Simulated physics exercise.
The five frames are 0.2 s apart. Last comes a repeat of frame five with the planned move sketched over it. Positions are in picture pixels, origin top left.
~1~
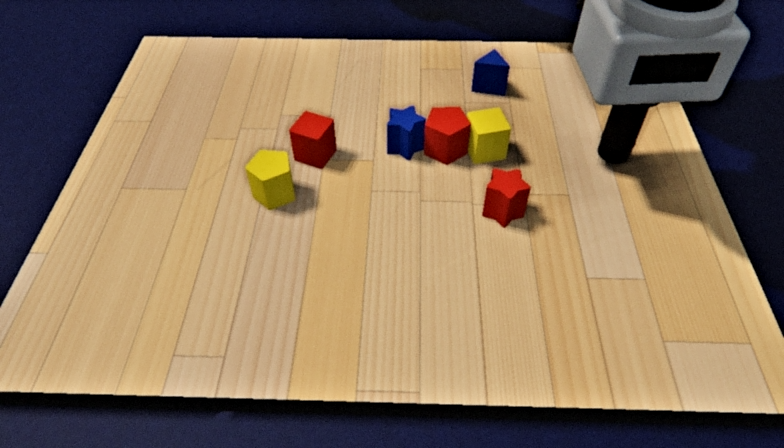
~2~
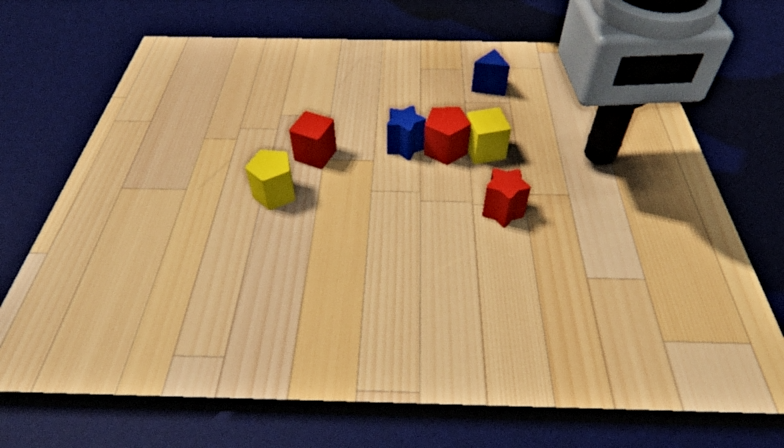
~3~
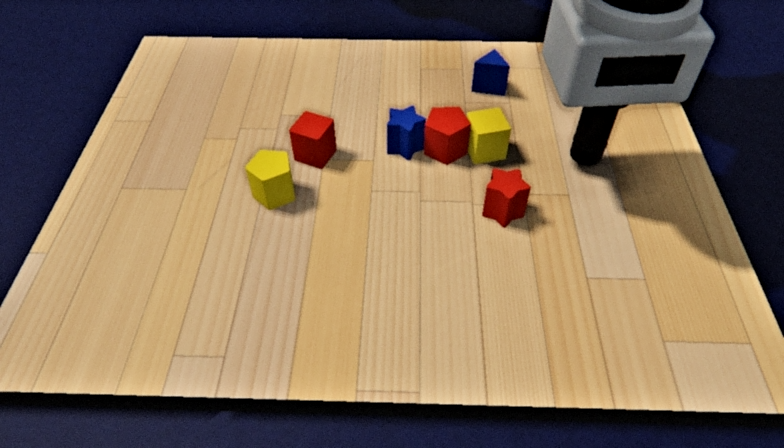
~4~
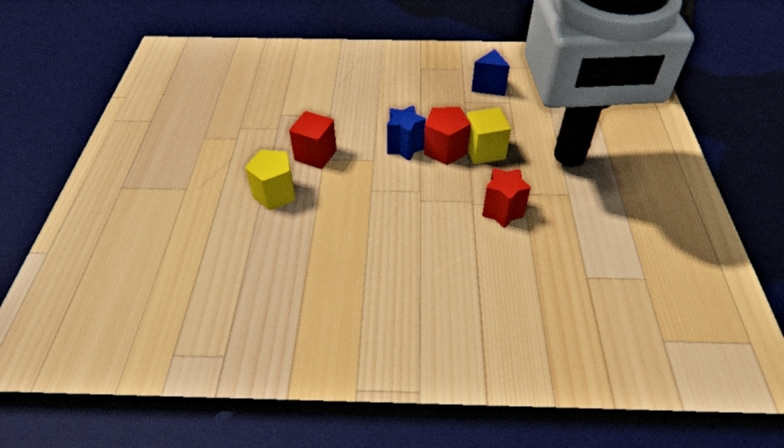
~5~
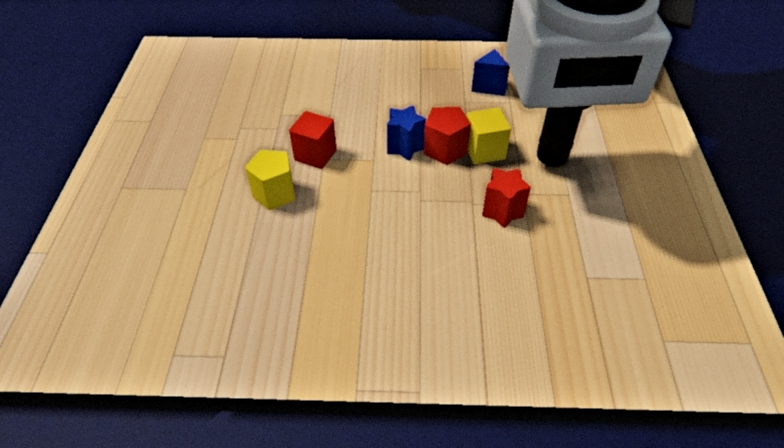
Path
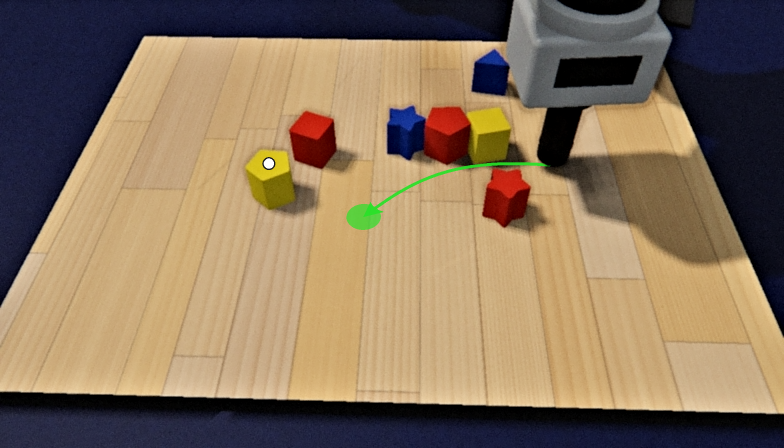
A gray robot arm with a black peg slides left toward the still, colored blocks.
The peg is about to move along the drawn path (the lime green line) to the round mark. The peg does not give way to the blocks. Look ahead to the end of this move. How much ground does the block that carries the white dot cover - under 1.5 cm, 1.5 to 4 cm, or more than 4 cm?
The shift is below 1.5 cm.
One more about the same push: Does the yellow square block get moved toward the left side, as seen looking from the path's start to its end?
My answer is no.
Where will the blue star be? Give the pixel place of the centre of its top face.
I'd place it at (385, 116), taking the centre of its top.
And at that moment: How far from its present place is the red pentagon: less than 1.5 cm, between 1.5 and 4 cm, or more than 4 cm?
Goes 1.5 to 4 cm.
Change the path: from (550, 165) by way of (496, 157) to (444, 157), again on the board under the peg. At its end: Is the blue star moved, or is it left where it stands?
At the end of the path, the blue star has moved off its old spot.
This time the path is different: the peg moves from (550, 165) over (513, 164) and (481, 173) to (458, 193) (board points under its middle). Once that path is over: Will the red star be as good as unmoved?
Answer: Yes.
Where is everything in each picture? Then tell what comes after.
Lower end of the peg at (613, 154), tops of blocks, yellow pentagon at (269, 164), blue star at (405, 117), red pentagon at (448, 119), yellow square block at (489, 120), in the first picture.
Peg at (600, 155), blocks as before, in the second picture.
Peg at (585, 156), blocks as before, in the third picture.
Peg at (569, 157), blocks as before, in the fourth picture.
Peg at (552, 157), yellow pentagon at (269, 164), blue star at (405, 117), red pentagon at (448, 119), yellow square block at (489, 120), in the fifth picture.
The drawn path runs from (550, 165) over (482, 165) and (418, 182) to (364, 217); the dot is on the yellow pentagon.
The first path, step by step. One third of the way, peg at (482, 157); blue star at (385, 116); red pentagon at (424, 111), turned 30° anticlockwise; yellow square block at (468, 113), turned 60° clockwise.
Two thirds of the way, peg at (418, 175); blue star at (385, 116); red pentagon at (422, 109), turned 40° anticlockwise; yellow square block at (465, 113), turned 80° clockwise.
At the end, peg at (363, 209); yellow pentagon not moved; blue star at (385, 116); red pentagon at (422, 109), turned 40° anticlockwise; yellow square block at (465, 113), turned 80° clockwise.
